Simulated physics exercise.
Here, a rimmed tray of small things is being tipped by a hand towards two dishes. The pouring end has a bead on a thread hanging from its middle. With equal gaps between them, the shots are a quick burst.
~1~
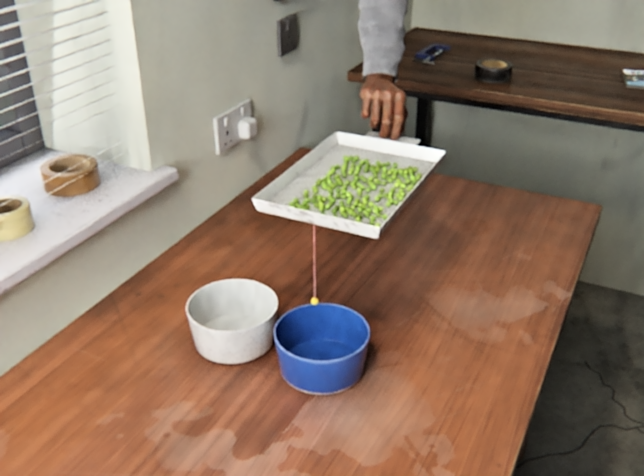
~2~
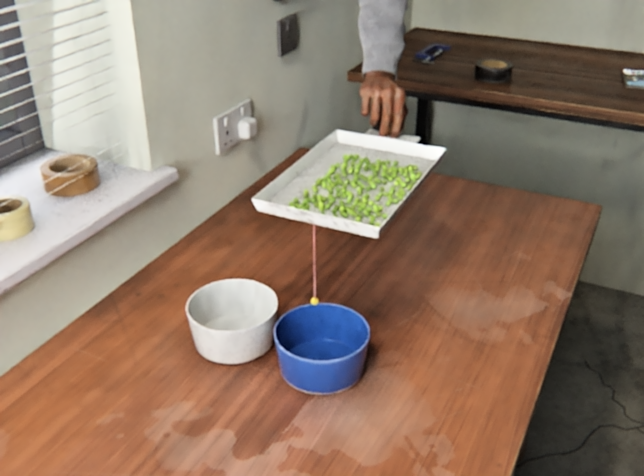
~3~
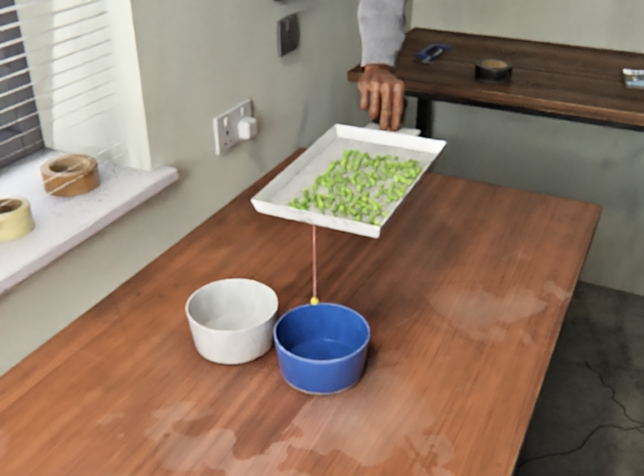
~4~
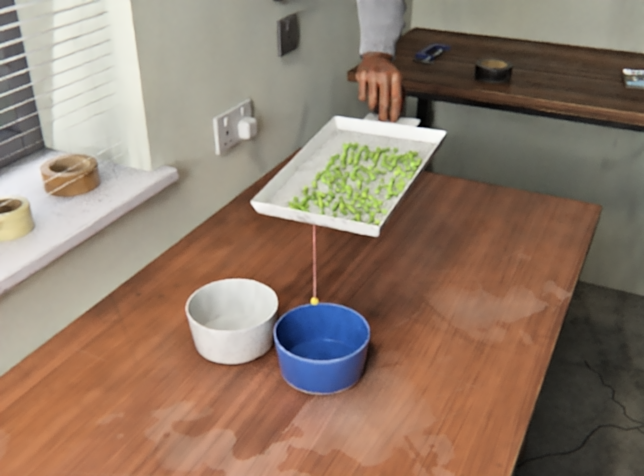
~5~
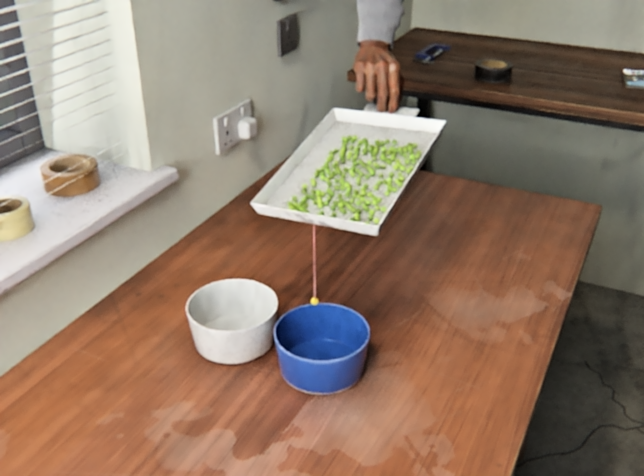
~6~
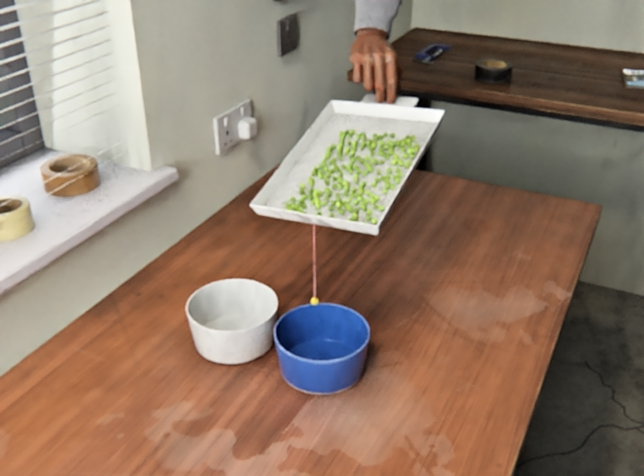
Over a wooden table, a hand held a white tray of small green peas above a pale dish and a blue dish, then slowly raised the far end, and a few peas shifted slightly.
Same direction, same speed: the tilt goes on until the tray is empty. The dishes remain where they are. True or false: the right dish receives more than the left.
False, the left dish receives more.
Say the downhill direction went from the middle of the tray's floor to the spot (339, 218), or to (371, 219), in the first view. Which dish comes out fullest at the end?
The rightmost dish; the rightmost dish.
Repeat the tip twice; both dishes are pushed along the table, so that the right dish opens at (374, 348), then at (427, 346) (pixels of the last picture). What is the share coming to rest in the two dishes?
80 % for the first, 10 % for the second.
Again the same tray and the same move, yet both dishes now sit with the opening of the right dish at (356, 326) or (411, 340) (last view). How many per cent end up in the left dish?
In turn 80 and 30 in a hundred.
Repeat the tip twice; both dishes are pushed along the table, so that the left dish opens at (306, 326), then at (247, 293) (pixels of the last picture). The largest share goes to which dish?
The leftmost dish, then the leftmost dish.
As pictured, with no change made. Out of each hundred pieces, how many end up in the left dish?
About 70 per cent.
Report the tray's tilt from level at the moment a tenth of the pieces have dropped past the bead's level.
Close to 90 degrees, I reckon.
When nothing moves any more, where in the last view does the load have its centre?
Around (242, 342).
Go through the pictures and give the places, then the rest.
In the first frame, corners of the pouring end at (257, 198) and (378, 225), level; middle of the load at (355, 187), dried peas; left dish at (209, 343); right dish at (300, 373); bead on its thread at (315, 301).
In the second frame, corners of the pouring end at (257, 198) and (377, 225), level; middle of the load at (355, 186).
In the third frame, corners of the pouring end at (257, 199) and (377, 225), tipped barely, lowest at the left corner; middle of the load at (354, 183).
In the fourth frame, corners of the pouring end at (256, 200) and (376, 224), tipped a little, lowest at the left corner; middle of the load at (354, 179).
In the fifth frame, corners of the pouring end at (256, 202) and (376, 223), tipped a little, lowest at the left corner; middle of the load at (353, 175).
In the sixth frame, corners of the pouring end at (255, 203) and (375, 223), tipped a little, lowest at the left corner; middle of the load at (351, 172), a small part on the move; left dish at (209, 343); right dish at (300, 373).
Soon after the last picture, tray tipped steeply; nearly all on the tray; a stray few in the left dish; a stray few in the air.
A little later, tray tipped right over; about a third on the tray; a small part in the right dish; about a quarter in the left dish; a stray few outside both; about a third in the air.
Later still, tray tipped past a quarter turn; about a quarter in the right dish; about two thirds in the left dish; a small part outside both.
By the end, tray tipped past a quarter turn; about a quarter in the right dish; about two thirds in the left dish; a small part outside both.
